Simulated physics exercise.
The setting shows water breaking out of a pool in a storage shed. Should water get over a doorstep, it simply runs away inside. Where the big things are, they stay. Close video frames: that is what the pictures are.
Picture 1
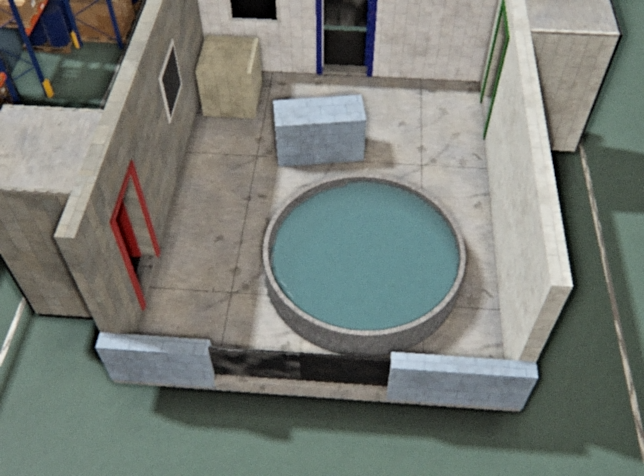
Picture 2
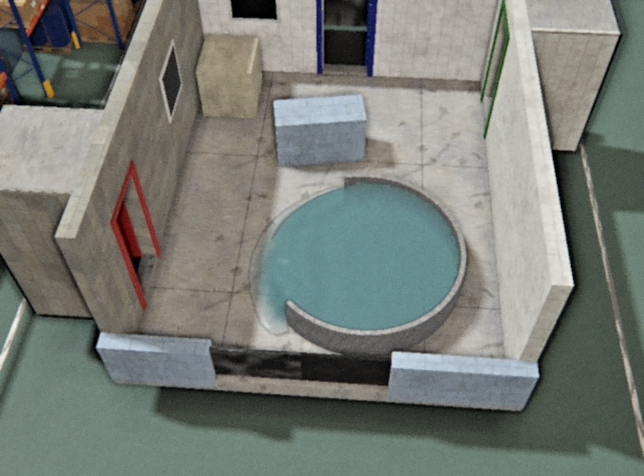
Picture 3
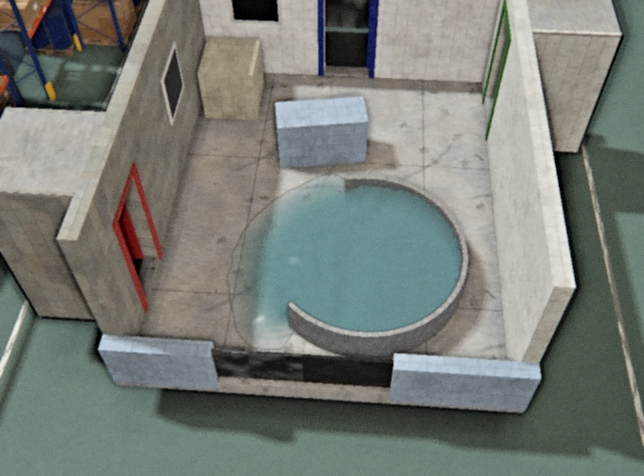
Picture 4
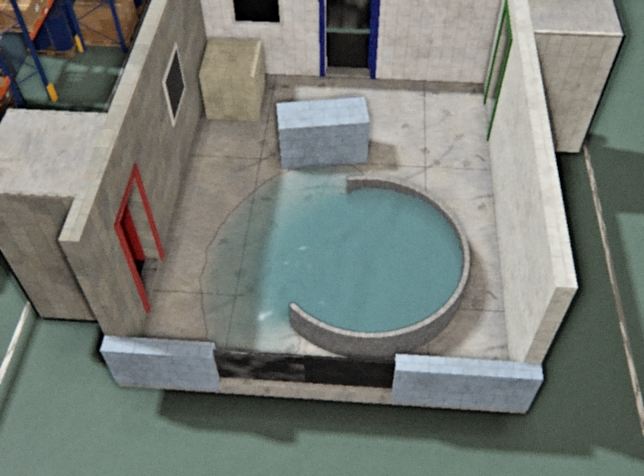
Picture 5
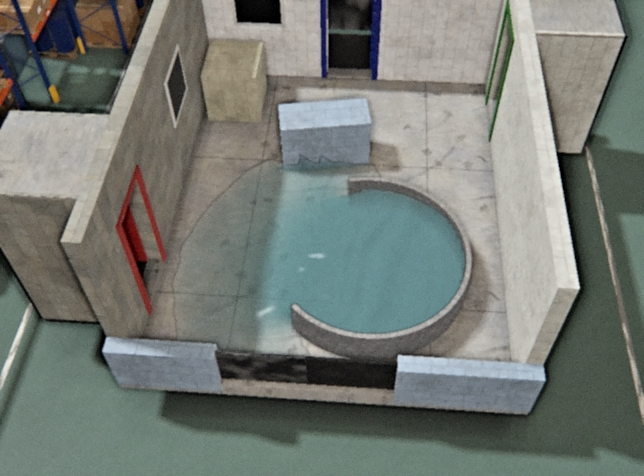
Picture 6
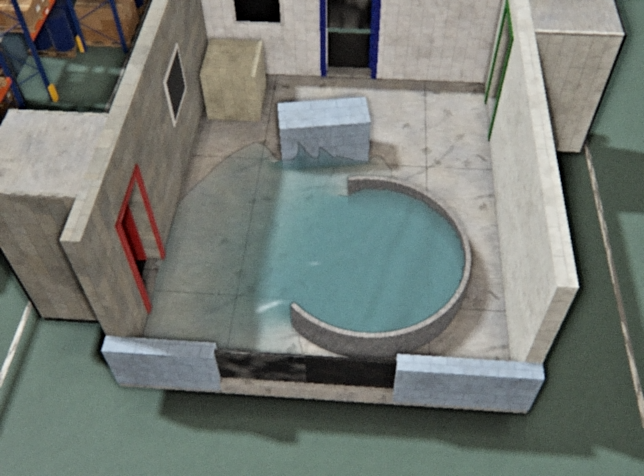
Water poured out of a round pool after its left side opened up, spreading in a thin sheet across the floor toward the red-framed doorway and back around the pale blue block.
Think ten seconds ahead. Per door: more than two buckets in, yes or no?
Blue door yes, red door yes, green door no.
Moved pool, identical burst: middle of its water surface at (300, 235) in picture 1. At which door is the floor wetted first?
That is the one in red.
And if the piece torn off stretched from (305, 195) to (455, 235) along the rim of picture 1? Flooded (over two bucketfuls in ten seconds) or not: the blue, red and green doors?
Taking them in turn, the blue door tops the limit, the red door tops the limit and the green door tops the limit.
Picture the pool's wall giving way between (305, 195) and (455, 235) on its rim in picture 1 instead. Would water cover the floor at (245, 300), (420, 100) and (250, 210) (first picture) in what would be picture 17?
Respectively: Parched, drenched and drenched.
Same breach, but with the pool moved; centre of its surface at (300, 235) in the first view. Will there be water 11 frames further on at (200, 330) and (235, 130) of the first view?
In that order: Wet, wet.
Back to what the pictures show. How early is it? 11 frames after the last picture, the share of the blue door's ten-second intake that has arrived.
Roughly 0 %.
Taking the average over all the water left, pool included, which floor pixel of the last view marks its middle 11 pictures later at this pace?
That comes out near (285, 240).
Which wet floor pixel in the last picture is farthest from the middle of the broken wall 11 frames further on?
Point: (214, 72) in the last picture's pixels.
A moment on, water covers 45 % of the floor; the blue door not reached, the red door over two buckets in, the green door not reached.
Next, water covers 50 % of the floor; the blue door not reached, the red door far over two buckets in, the green door not reached.
Then, water covers 70 % of the floor; the blue door wet at the sill, nothing in, the red door far over two buckets in, the green door not reached.
Later, water covers 95 % of the floor; the blue door over two buckets in, the red door far over two buckets in, the green door under two buckets in.
In the end, water covers 100 % of the floor; the blue door over two buckets in, the red door far over two buckets in, the green door under two buckets in.
